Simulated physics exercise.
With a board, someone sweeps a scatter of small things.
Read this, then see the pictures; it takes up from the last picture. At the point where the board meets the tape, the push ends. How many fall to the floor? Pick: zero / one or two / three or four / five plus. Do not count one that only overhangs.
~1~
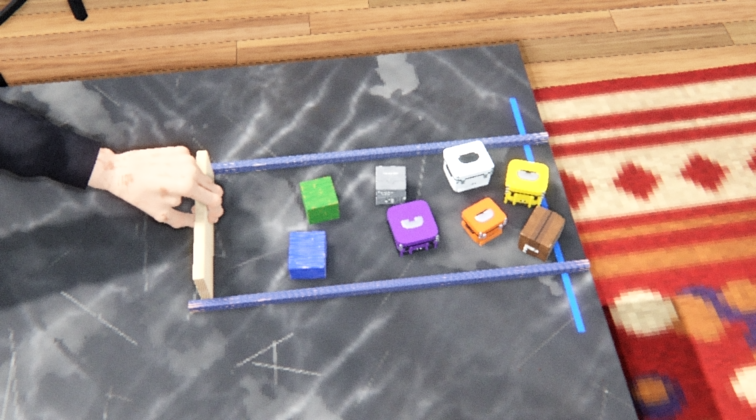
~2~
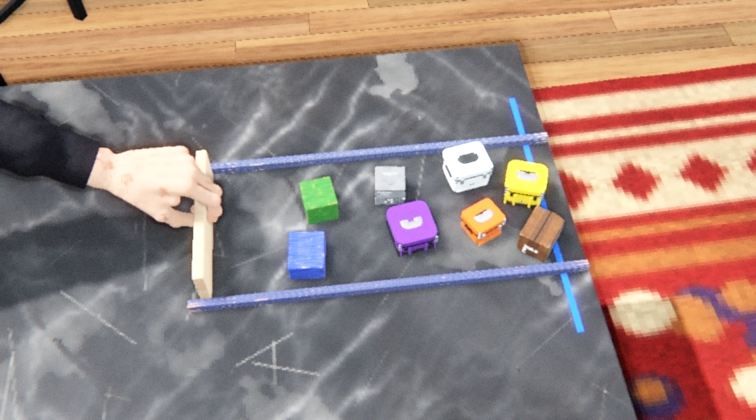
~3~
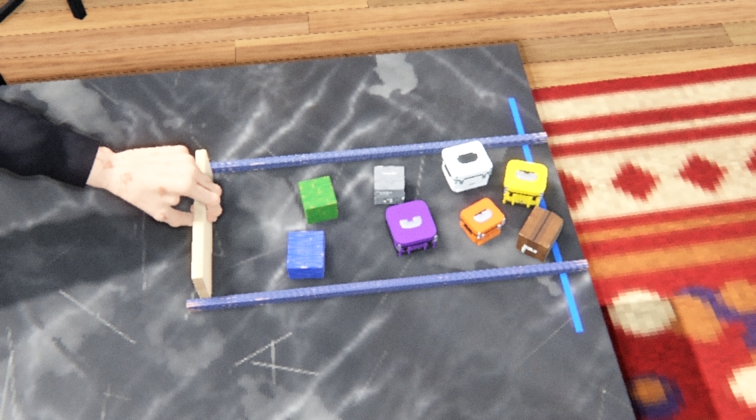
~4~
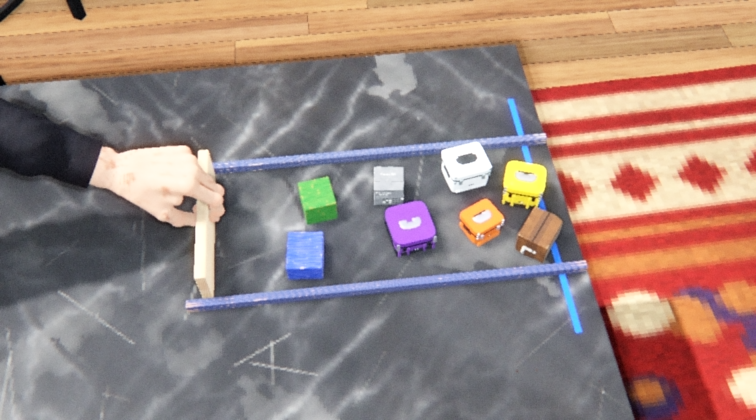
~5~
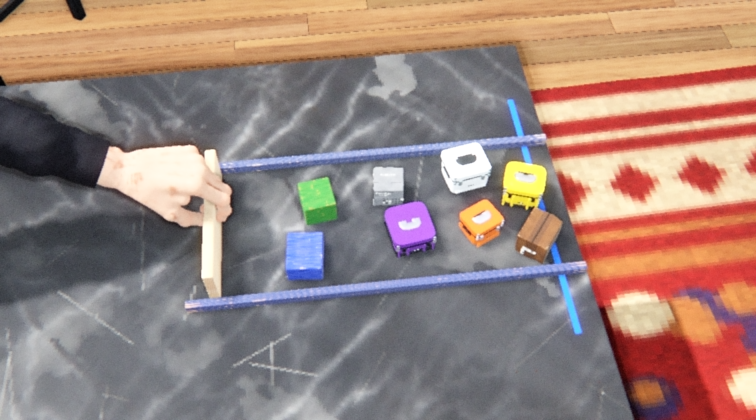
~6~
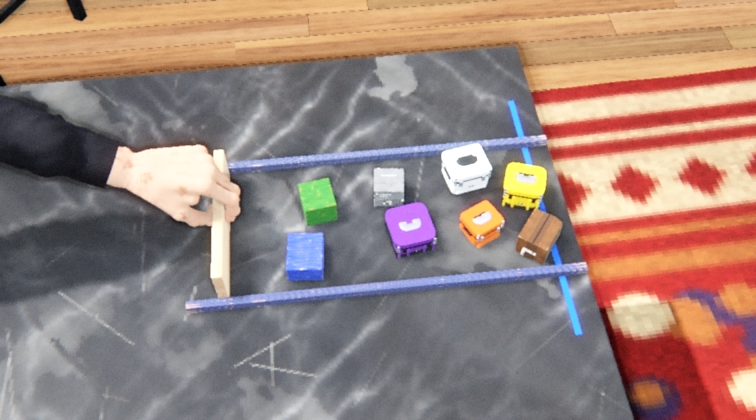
That comes to five plus.
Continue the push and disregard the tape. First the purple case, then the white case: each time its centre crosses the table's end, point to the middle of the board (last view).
First it's close to (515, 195), next close to (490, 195).
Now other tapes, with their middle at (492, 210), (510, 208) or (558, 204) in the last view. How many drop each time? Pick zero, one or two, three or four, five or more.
Either three or four; three or four; five or over.
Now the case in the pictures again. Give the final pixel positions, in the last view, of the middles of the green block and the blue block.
The green block at (554, 182), the blue block at (569, 231).
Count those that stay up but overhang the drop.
The total would be 2.
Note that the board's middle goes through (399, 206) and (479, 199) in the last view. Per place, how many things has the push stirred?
Tally: First 6; then 8.
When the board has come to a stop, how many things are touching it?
At rest, 2 are in contact.
Soon after, none off yet; brown box at rest near (539, 236); yellow case at rest near (524, 187); orange case at rest near (481, 225).
After that, none off yet; brown box moving near (545, 238); yellow case at rest near (525, 187); orange case displaced about its own width near (509, 224).
And then, none off yet; brown box tilting well over near (604, 256); yellow case tilting a little near (574, 184); orange case tilting well over near (594, 224).
In the end, the number that fall off is five or more; gone, grey box, purple case, white case, orange case, yellow case and brown box.
